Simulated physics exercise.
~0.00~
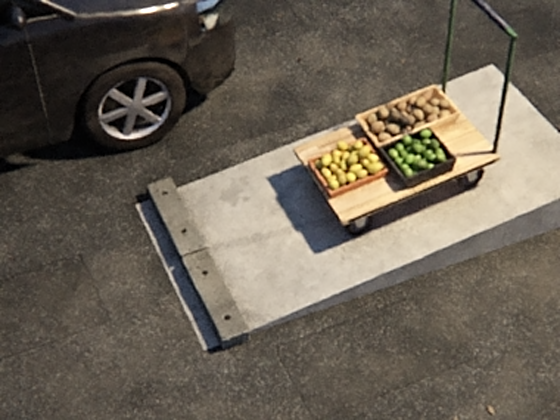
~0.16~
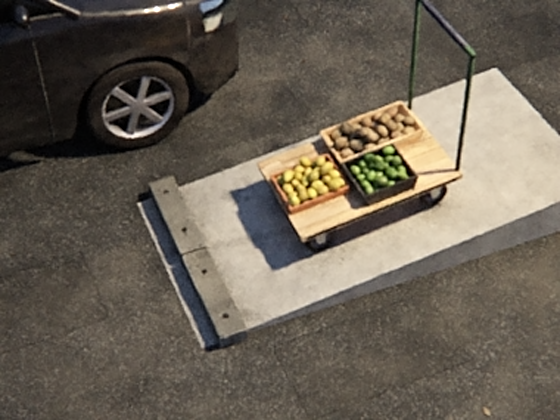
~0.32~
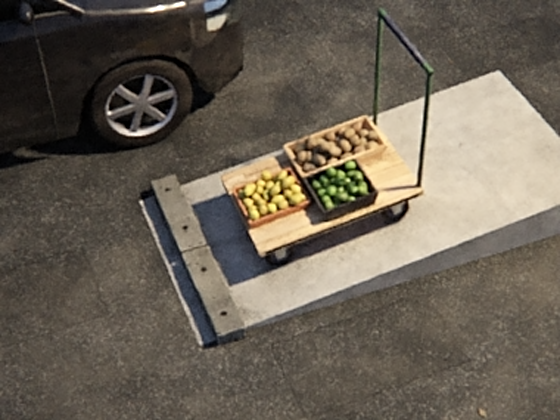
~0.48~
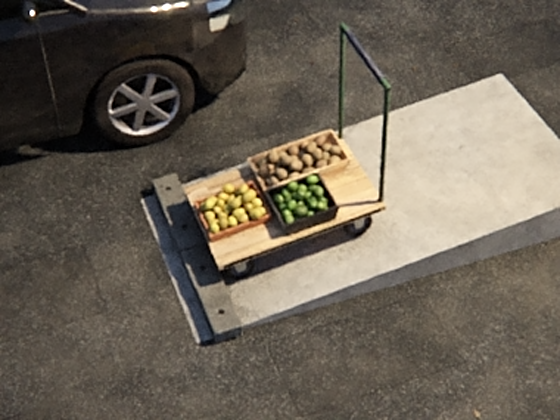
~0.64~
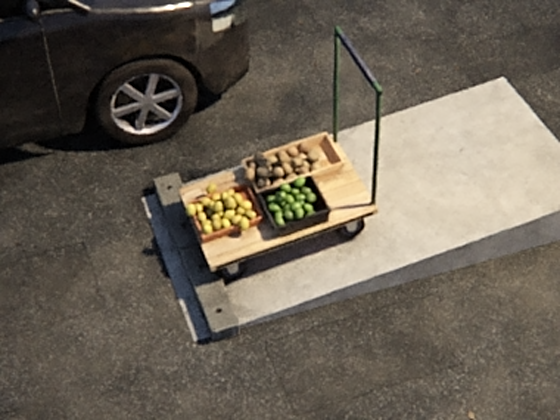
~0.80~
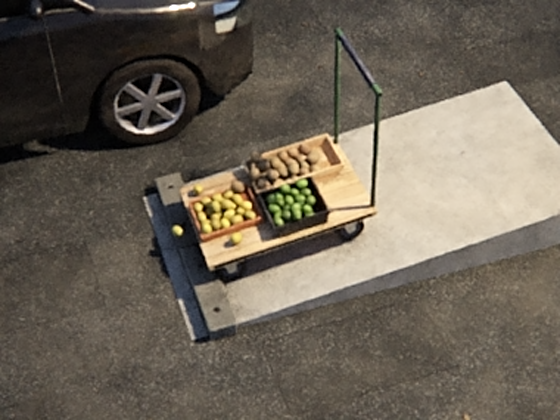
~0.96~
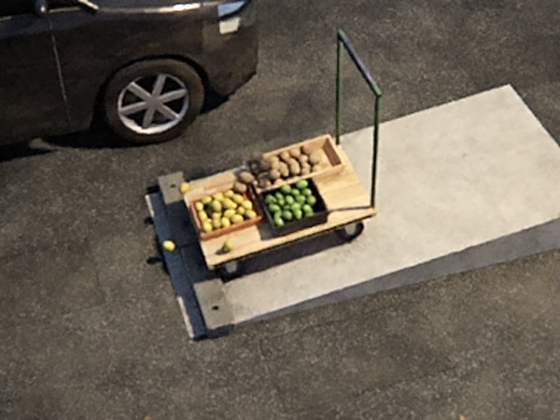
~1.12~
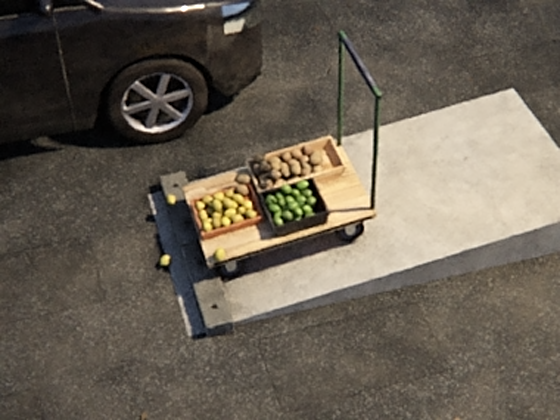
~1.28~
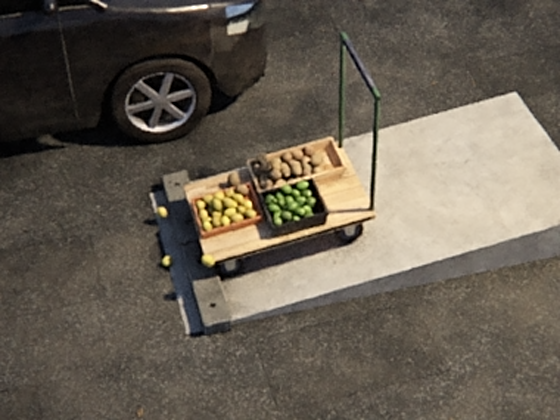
On dark asphalt beside a parked car, a flat wooden trolley with a green handle stands on a pale concrete ramp, carrying trays of yellow lemons, green limes and brown potatoes. It rolls left down the slope toward a low kerb at the ramp's end. At the kerb it comes to an abrupt halt, and the lemons and potatoes lurch forward in their trays. A few lemons tumble over the front and drop past the kerb, while a couple of potatoes leave their tray. The trolley ends upright and still, with most of its load aboard and the limes all in place.
